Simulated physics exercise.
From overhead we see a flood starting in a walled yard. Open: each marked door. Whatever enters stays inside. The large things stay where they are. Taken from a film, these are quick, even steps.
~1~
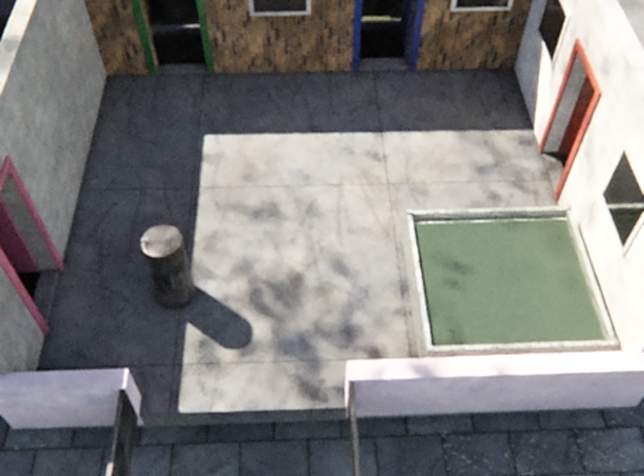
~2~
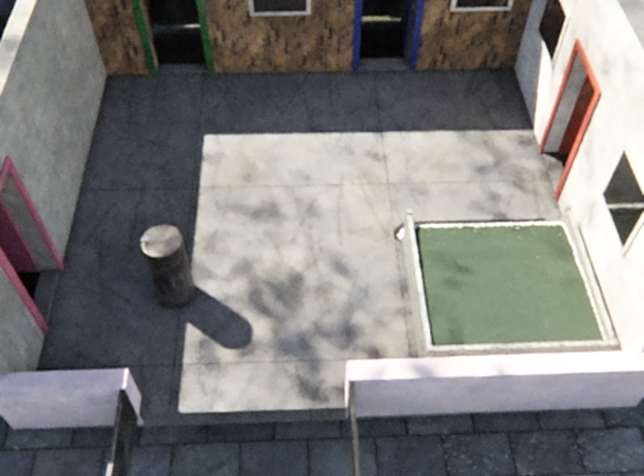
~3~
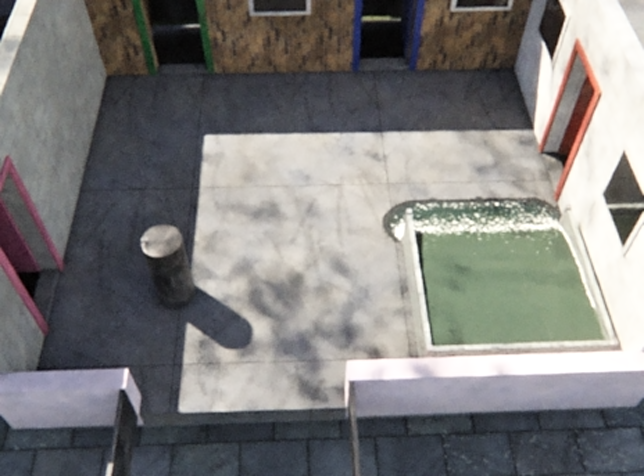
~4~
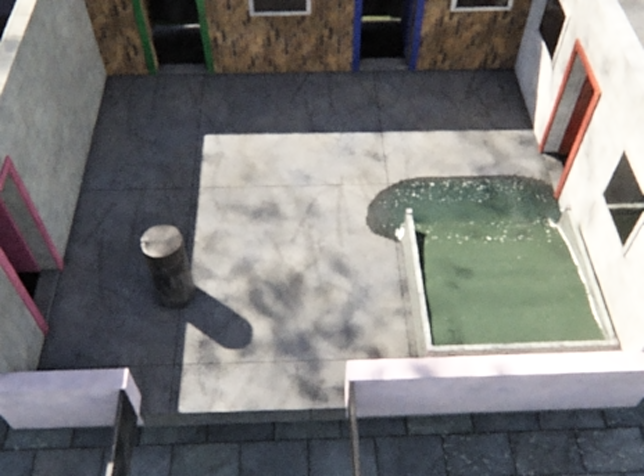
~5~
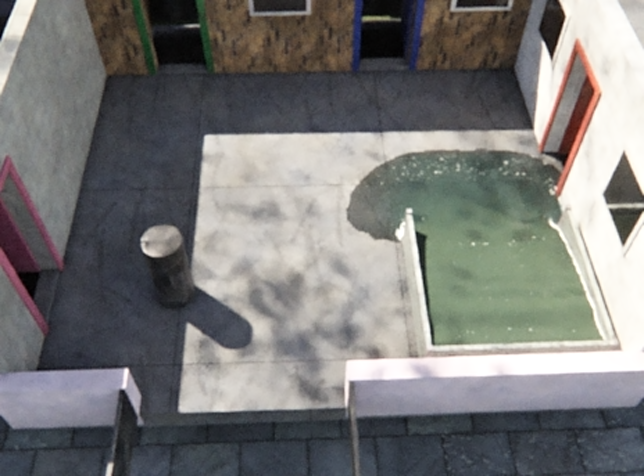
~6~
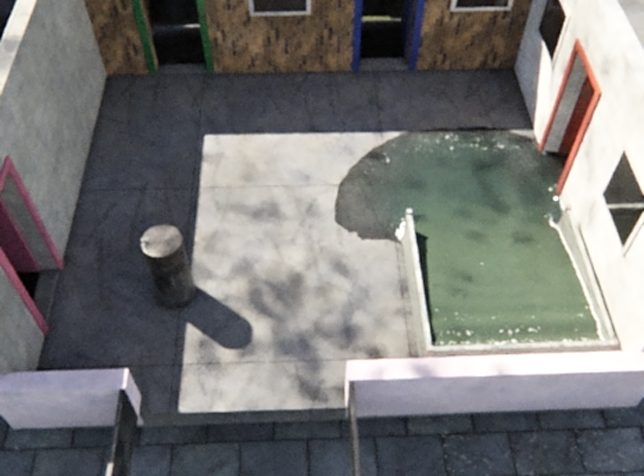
In a walled yard seen from above, green water sits still in a square open tank beside a short pillar. Water then breaks out along the tank's far side in a white, foamy line, and spreads back and leftward over the pale paving in a widening, rounded dark pool.
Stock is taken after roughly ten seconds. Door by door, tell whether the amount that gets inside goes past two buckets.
I expect the pink door to let through an acceptable amount; I expect the green door to let through too much; I expect the blue door to let through too much; I expect the red door to let through too much.
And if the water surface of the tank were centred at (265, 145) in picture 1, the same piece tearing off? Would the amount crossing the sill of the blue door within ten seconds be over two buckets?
Blue: Overshoots.
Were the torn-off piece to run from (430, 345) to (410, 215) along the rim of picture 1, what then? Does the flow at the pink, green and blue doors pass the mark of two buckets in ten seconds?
Taking them in turn, the pink door overshoots, the green door overshoots, and the blue door undershoots.
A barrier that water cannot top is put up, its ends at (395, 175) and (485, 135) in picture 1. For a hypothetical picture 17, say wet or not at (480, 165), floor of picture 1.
Looks like that place is swamped.
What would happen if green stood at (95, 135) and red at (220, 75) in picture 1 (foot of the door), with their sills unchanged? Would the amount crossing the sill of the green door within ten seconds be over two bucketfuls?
Here, green door overshoots.
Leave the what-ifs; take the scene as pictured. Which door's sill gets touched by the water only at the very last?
Answer - the pink-painted one.
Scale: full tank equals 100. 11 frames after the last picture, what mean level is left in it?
That would be roughly 34 per cent.
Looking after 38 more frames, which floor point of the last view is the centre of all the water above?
It is around (349, 149).
A moment on, water covers 30 % of the floor; the pink door not reached, the green door not reached, the blue door wet at the sill, nothing in, the red door under two buckets in.
Next, water covers 40 % of the floor; the pink door not reached, the green door not reached, the blue door over two buckets in, the red door over two buckets in.
Then, water covers 45 % of the floor; the pink door not reached, the green door wet at the sill, nothing in, the blue door far over two buckets in, the red door far over two buckets in.
Later, water covers 70 % of the floor; the pink door not reached, the green door under two buckets in, the blue door far over two buckets in, the red door far over two buckets in.
In the end, water covers 95 % of the floor; the pink door wet at the sill, nothing in, the green door over two buckets in, the blue door far over two buckets in, the red door far over two buckets in.
